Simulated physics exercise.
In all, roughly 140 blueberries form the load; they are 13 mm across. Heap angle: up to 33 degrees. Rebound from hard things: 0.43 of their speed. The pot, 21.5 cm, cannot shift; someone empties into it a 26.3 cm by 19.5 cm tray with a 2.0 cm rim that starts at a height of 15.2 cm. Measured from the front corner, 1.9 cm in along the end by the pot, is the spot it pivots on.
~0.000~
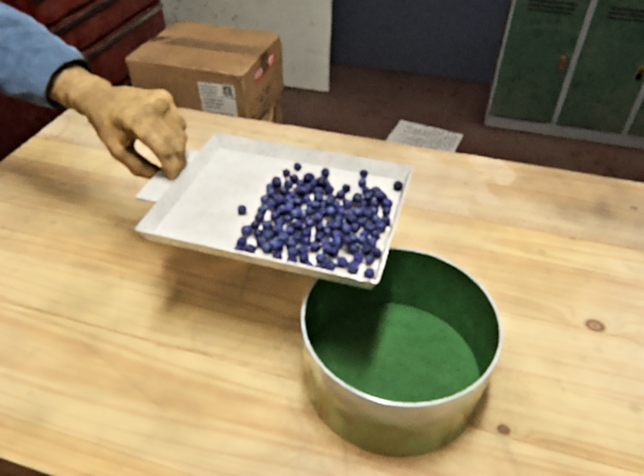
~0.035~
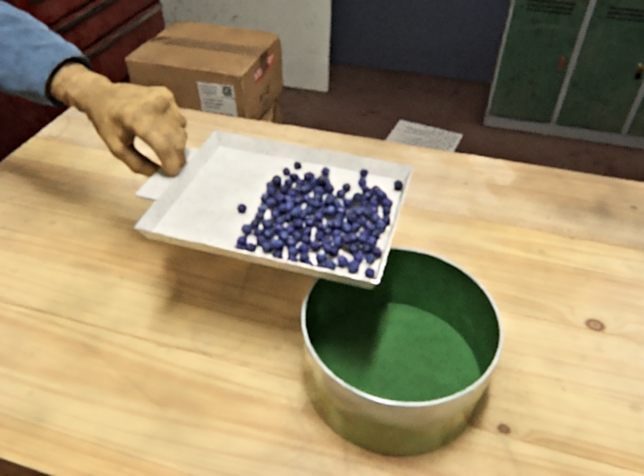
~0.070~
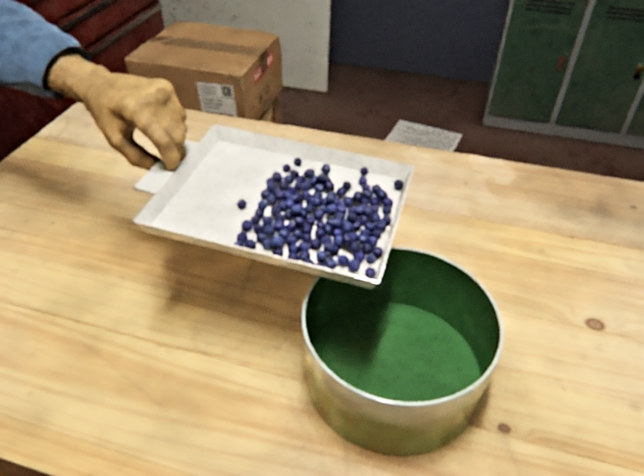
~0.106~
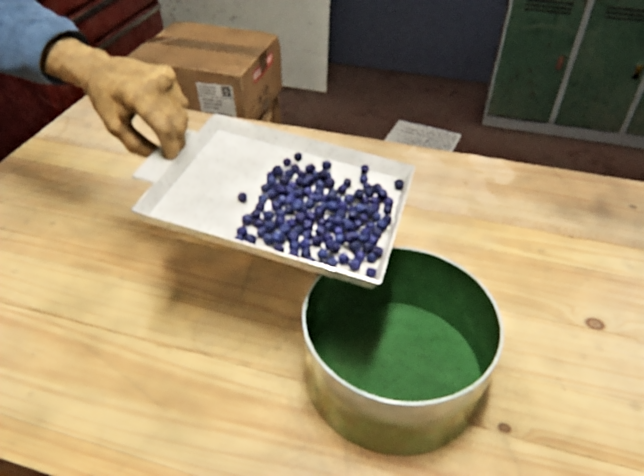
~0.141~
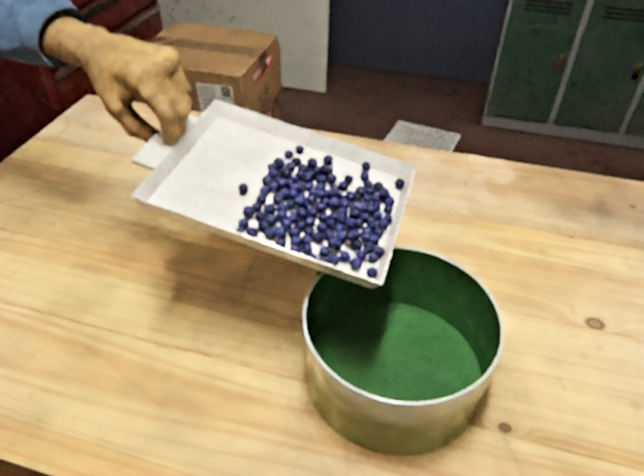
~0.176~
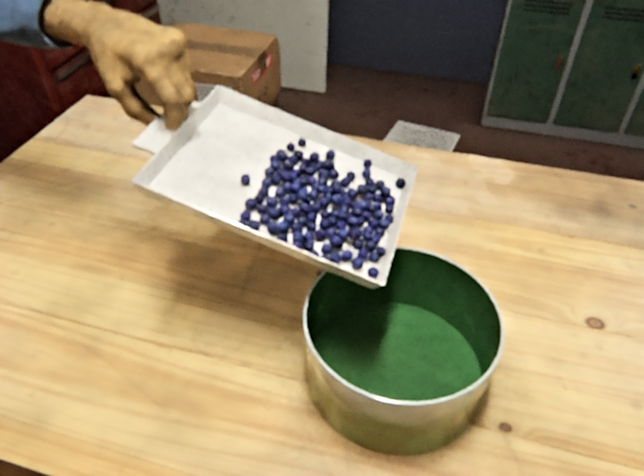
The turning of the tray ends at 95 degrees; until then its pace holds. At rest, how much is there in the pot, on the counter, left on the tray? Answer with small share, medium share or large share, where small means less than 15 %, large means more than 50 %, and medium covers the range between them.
Pot - large share; counter - medium share; tray - small share.
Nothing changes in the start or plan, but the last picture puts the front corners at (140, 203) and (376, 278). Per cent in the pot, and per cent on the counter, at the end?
Split: Pot = 100, counter = 0.
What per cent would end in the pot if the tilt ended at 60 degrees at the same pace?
Around 15 in a hundred.
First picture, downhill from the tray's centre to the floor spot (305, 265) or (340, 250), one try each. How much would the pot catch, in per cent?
Some 90 and 100 per cent.
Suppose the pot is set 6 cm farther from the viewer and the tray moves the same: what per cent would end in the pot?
Around 90 per cent.
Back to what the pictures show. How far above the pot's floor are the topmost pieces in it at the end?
Some 2.5 cm above the floor.
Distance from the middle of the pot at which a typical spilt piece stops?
That comes to near 18 cm.
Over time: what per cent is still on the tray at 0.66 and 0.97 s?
Close to 90 at the first time and 0 at the second.
After 0.47 s, tilt 55 degrees; the tray holds 100 %, the pot 0 %.
After 0.66 s, tilt 81 degrees; the tray holds 90 %, the pot 5 %.
Then, at 0.97 s, tilt 95 degrees; the tray holds 0 %, the pot 60 %.
By 1.8 s all is still; pot 65 %, counter 35 %, tray 0 %.
